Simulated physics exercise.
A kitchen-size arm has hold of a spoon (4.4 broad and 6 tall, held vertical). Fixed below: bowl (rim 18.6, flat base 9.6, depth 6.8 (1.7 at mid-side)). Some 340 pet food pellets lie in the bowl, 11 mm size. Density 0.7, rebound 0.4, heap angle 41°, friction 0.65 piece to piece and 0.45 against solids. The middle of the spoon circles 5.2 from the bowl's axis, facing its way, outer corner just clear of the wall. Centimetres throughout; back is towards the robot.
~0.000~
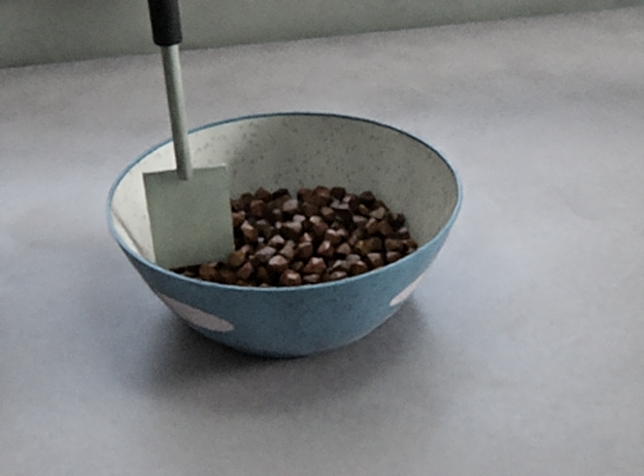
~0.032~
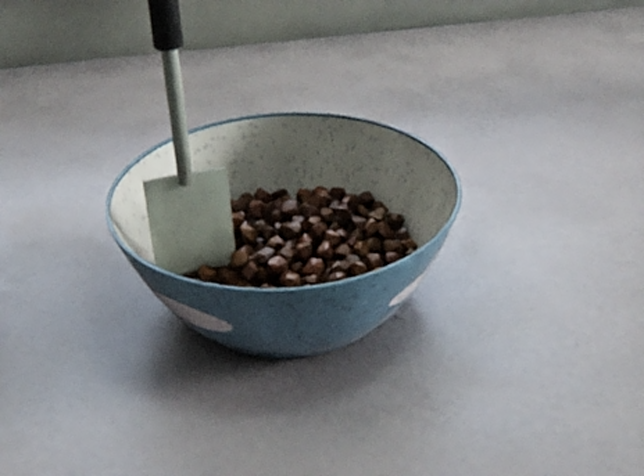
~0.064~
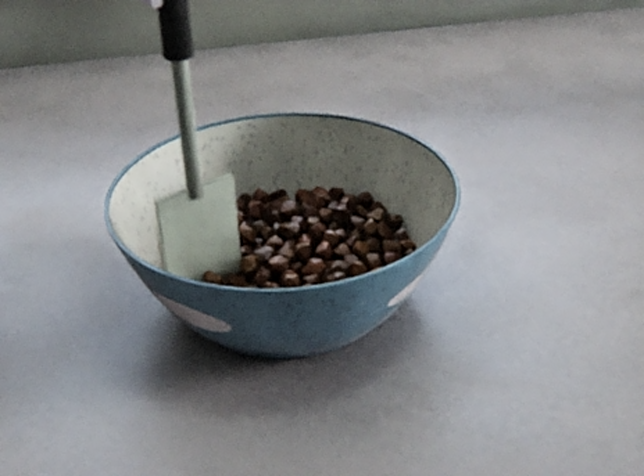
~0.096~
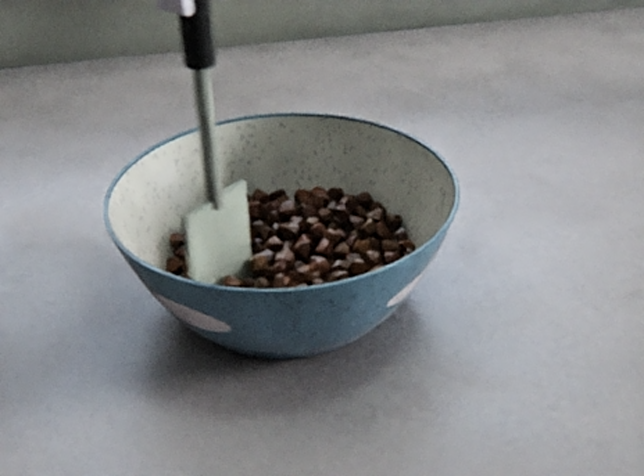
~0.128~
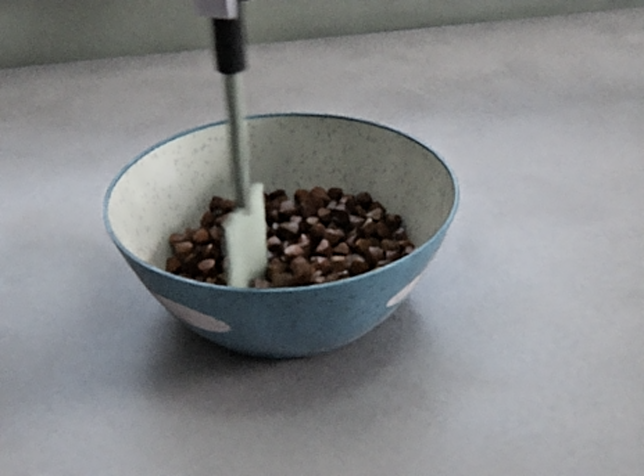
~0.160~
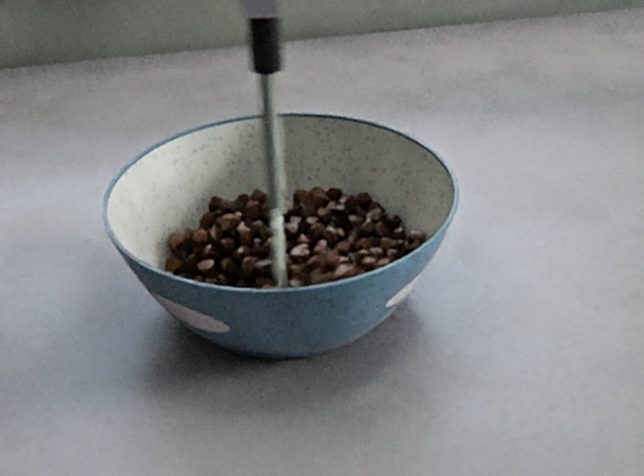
A flat, pale green spatula-like tool with a black grip, held upright, dips lower at the left of a speckled blue bowl of brown pellets. It then sweeps rightward through the pile along the near side, turning until its blade is edge-on, while pellets fill in behind it and the bowl stays still.
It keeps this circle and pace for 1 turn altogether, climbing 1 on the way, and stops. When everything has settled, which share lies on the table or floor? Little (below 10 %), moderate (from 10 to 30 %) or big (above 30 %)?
A little share, below 10 %, ends on the table or floor.
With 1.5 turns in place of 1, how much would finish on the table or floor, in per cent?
In that case some 5 per cent.
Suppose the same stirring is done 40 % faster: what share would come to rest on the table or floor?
It would be near 5 per cent.
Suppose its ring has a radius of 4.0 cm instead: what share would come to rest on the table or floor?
It would be near 5 per cent.
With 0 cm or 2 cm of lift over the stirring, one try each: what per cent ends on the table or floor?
About 5 and 0 per cent.
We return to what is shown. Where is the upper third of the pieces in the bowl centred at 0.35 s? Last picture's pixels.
Near (348, 205).
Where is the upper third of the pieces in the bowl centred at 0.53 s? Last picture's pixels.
Near (226, 215).
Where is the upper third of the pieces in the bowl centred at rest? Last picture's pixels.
Near (253, 256).
By 0.35 s, 188° round, highest piece 8 above the table; 340 in the bowl, 1 in flight or on the tool.
By 0.53 s, 295° round, highest piece 8 above the table; 330 in the bowl, 8 on the table or floor, 3 in flight or on the tool.
By 0.82 s, 0° round, highest piece 5 above the table; 328 in the bowl, 13 on the table or floor.
By 1.52 s, 0° round, highest piece 5 above the table; 328 in the bowl, 13 on the table or floor.
Final count, 328 in the bowl, 13 on the table or floor. That is 4 % on the table or floor.
